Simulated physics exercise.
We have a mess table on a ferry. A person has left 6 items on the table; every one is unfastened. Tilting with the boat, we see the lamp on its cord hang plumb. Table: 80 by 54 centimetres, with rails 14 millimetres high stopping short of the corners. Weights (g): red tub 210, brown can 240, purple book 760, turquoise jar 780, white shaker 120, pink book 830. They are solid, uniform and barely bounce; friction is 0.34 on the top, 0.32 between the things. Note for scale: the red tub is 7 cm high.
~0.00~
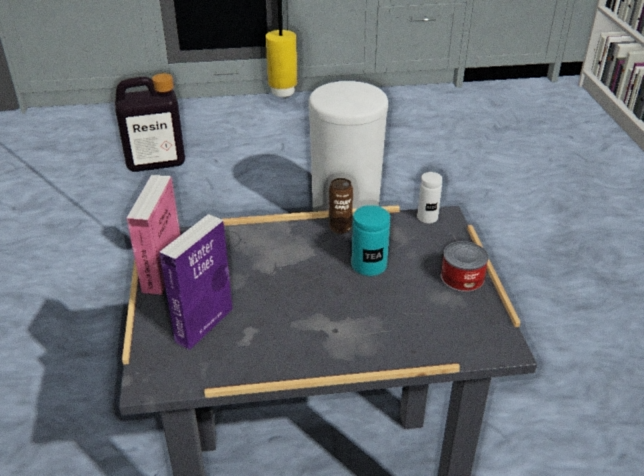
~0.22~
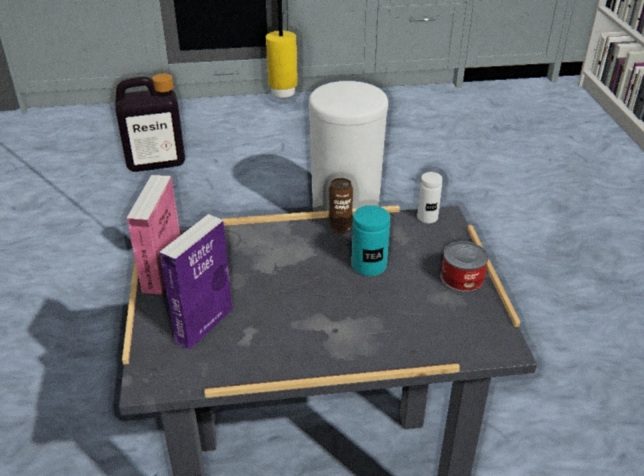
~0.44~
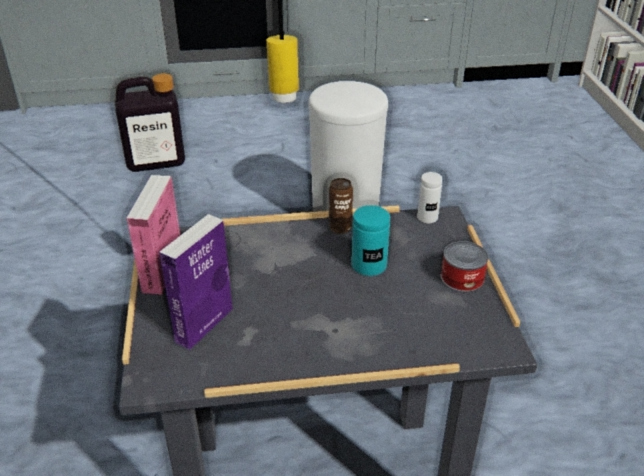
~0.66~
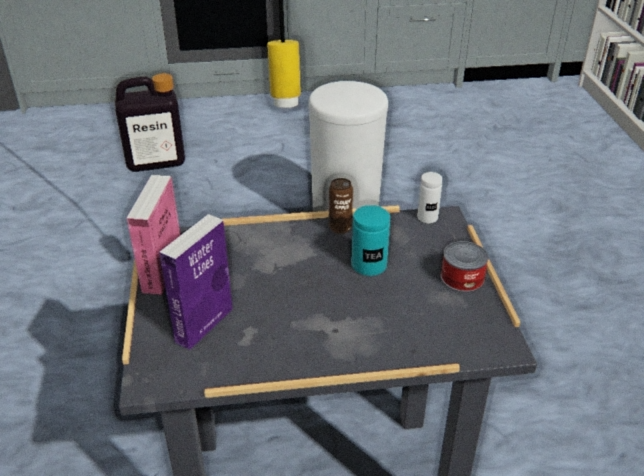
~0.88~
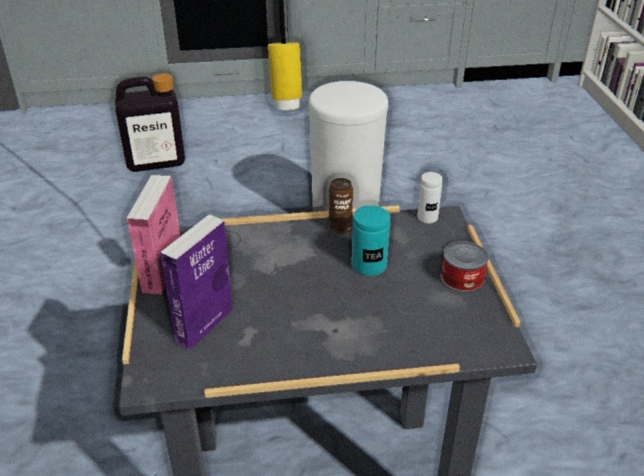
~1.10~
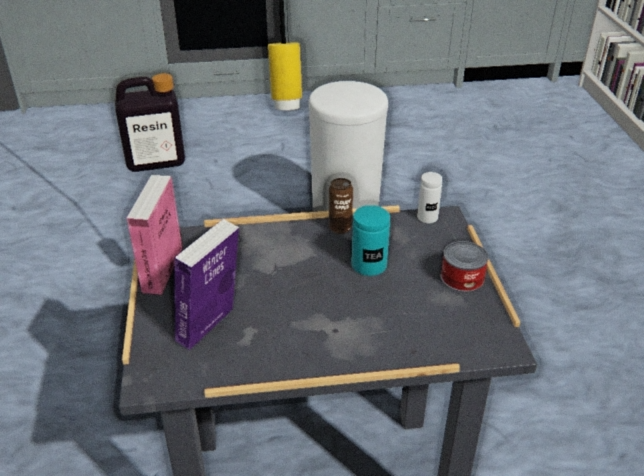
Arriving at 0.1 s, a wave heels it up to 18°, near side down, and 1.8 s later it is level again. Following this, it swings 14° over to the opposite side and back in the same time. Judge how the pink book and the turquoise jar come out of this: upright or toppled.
In order: The pink book stays on its base; the turquoise jar stays on its base.
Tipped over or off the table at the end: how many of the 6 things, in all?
I make it 1.
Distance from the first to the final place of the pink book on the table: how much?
Net shift near 0 cm.
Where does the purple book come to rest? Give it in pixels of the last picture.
Its middle settles close to pixel (265, 351).
After 1.30 s, floor tilted 14°, near side down; purple book tipped 48° from how it sat.
After 1.40 s, floor tilted 11°, near side down; purple book on its side.
After 1.80 s, boat level; purple book on its side.
At rest (4.2 s), tipped over on the table, purple book; the other 5 in place, give or take 5 cm. In the last view, pink book near (157, 235), turquoise jar near (370, 241).
